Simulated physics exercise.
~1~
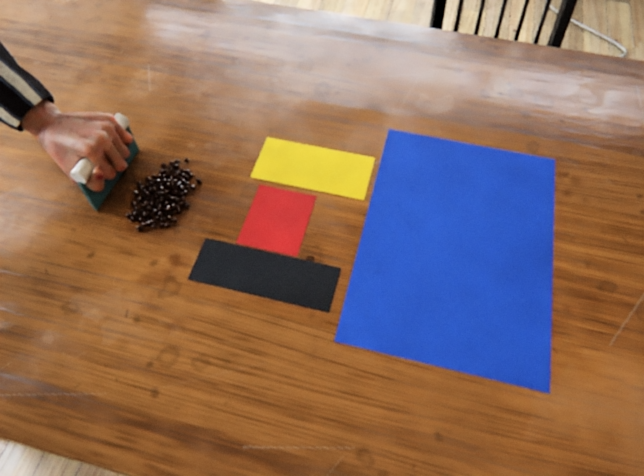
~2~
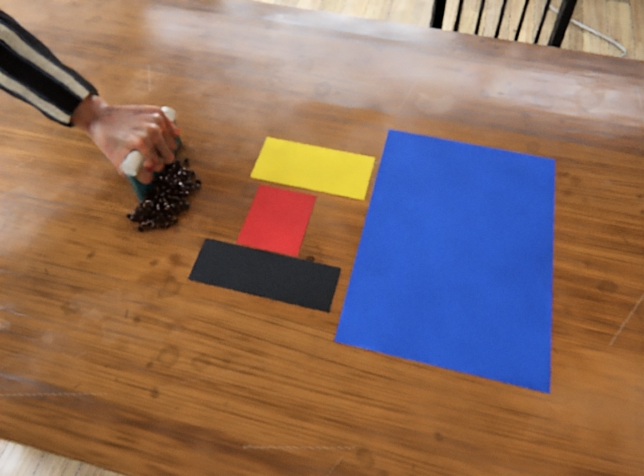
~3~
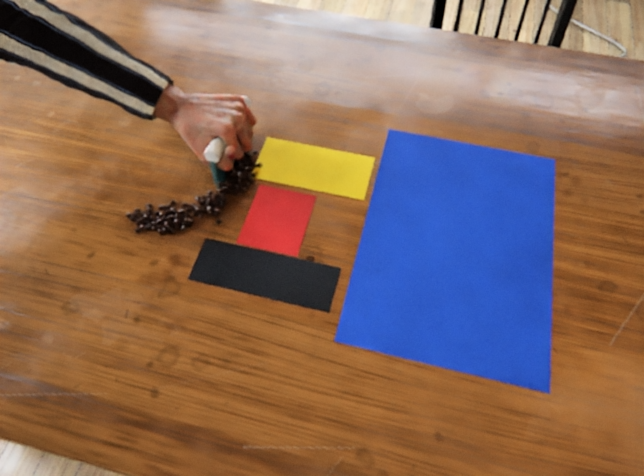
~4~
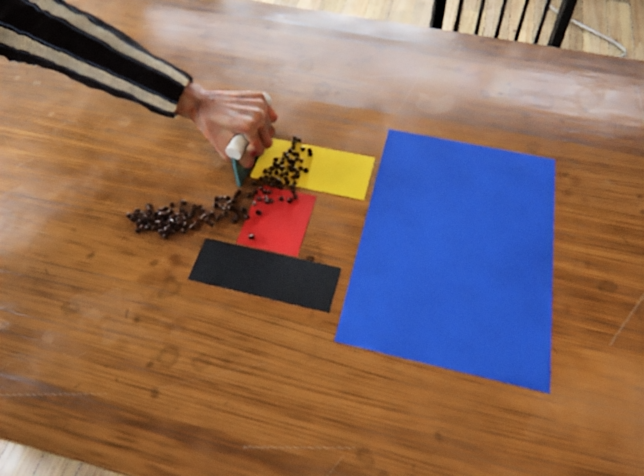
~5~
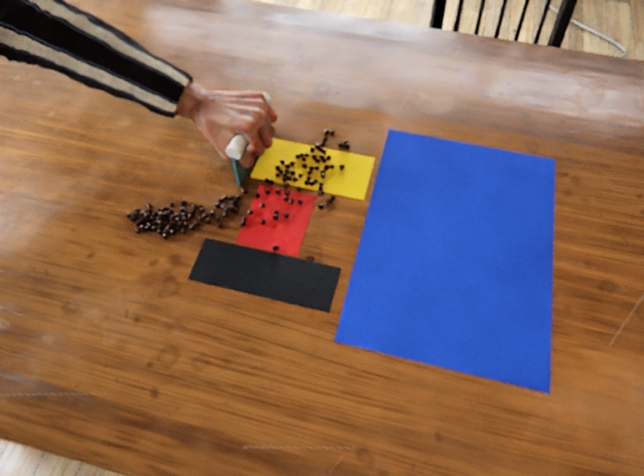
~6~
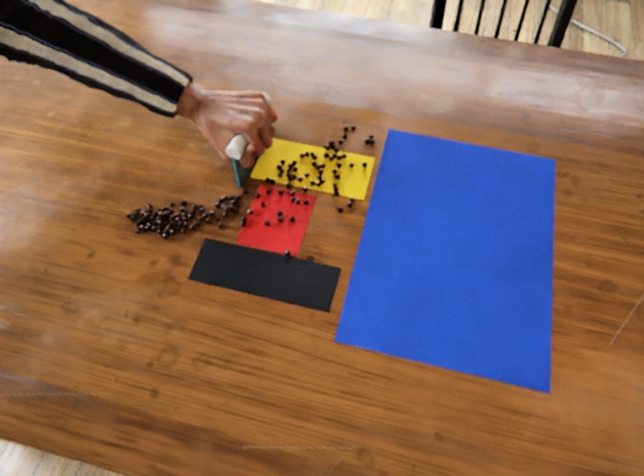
In this clip, a hand with a scraper pushes a pile of coffee beans rightward across a wooden table, then stops as beans scatter over the yellow and red mats, leaving many on bare wood and the large blue mat clear.
